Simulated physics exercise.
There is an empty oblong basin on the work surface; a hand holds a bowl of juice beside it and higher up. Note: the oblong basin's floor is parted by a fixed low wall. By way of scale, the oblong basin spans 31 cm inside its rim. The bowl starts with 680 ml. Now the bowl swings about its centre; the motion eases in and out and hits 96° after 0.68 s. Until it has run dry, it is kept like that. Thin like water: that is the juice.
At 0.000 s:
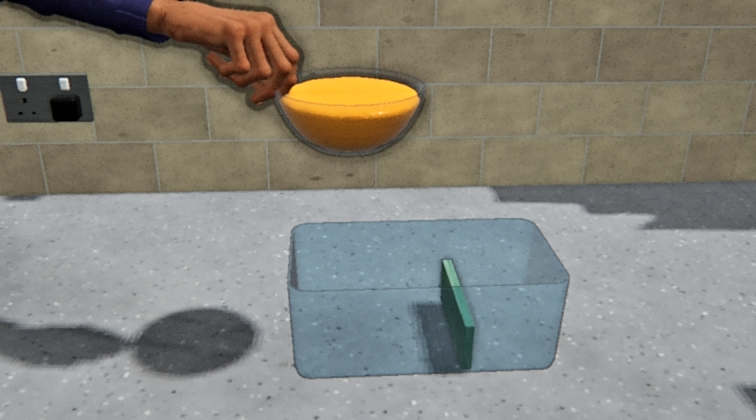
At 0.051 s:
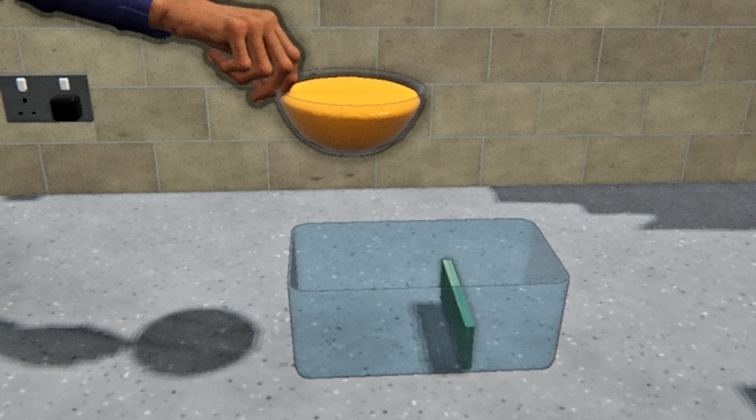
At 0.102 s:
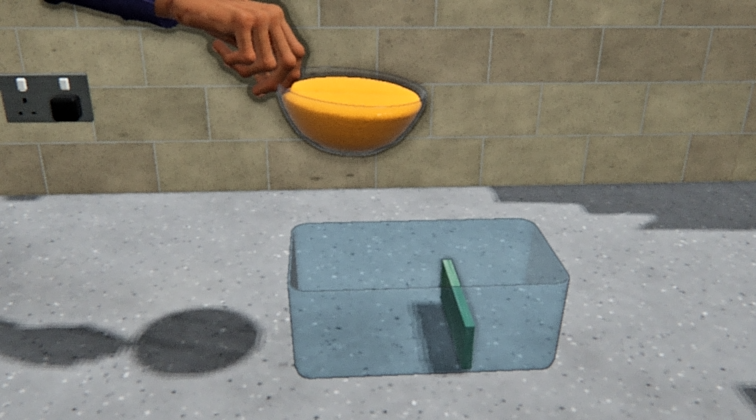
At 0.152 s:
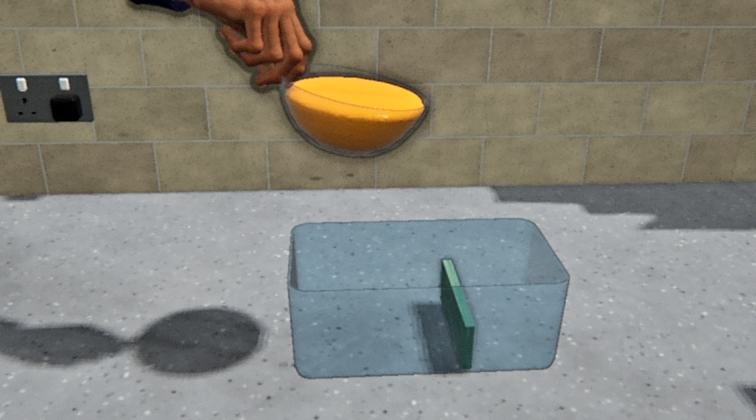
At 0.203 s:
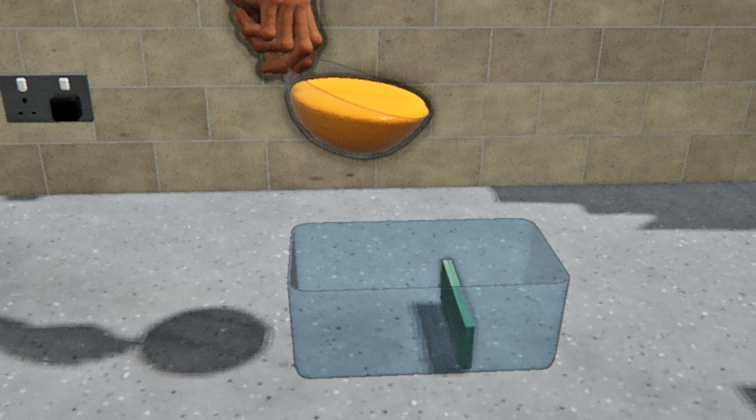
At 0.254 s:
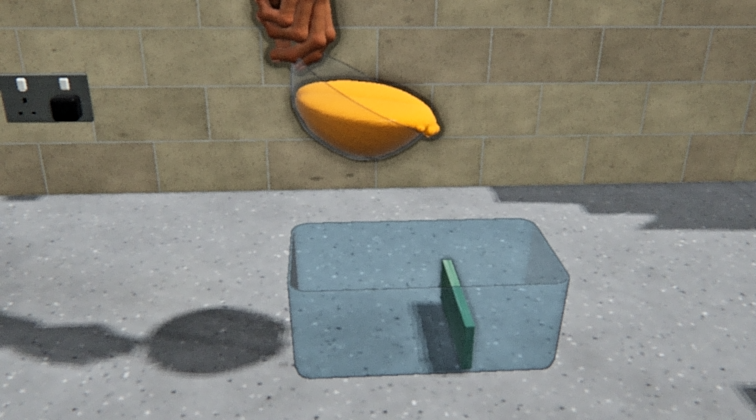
On a speckled kitchen worktop, a hand tilting a clear bowl of orange juice rightward until liquid starts slipping over its edge.
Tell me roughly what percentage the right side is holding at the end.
At the end it holds about 55 per cent.
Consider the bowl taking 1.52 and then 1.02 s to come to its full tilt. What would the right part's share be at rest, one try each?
Try 1: 75 %; try 2: 70 %.
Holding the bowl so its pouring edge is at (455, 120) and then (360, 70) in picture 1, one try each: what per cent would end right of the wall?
The first try gives 75 percent and the second 5 percent.
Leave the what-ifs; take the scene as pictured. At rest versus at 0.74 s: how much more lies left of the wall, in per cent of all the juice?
About 8 percent.
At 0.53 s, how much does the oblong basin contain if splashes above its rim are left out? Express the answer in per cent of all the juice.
Roughly 40 percent.
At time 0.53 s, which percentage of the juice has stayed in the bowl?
I'd estimate some 12 % remains.
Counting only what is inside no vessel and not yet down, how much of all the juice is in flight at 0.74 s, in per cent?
10 per cent, roughly.
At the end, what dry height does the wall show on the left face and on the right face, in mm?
About 52 mm left, about 36 mm right.
Then, 0.53 s in, the tilt is 85° and 12 per cent is still to pour, 4 is left of the wall and 37 right of it.
Then, 0.74 s in, the tilt is 96° and 0 per cent is still to pour, 33 is left of the wall and 57 right of it.
Then, 0.95 s in, the tilt is 96° and 0 per cent is still to pour, 41 is left of the wall and 55 right of it.
Then, 1.18 s in, the tilt is 96° and 0 per cent is still to pour, 42 is left of the wall and 55 right of it.
Finally, 42 per cent lies left of the wall, 55 right of it and 3 outside.
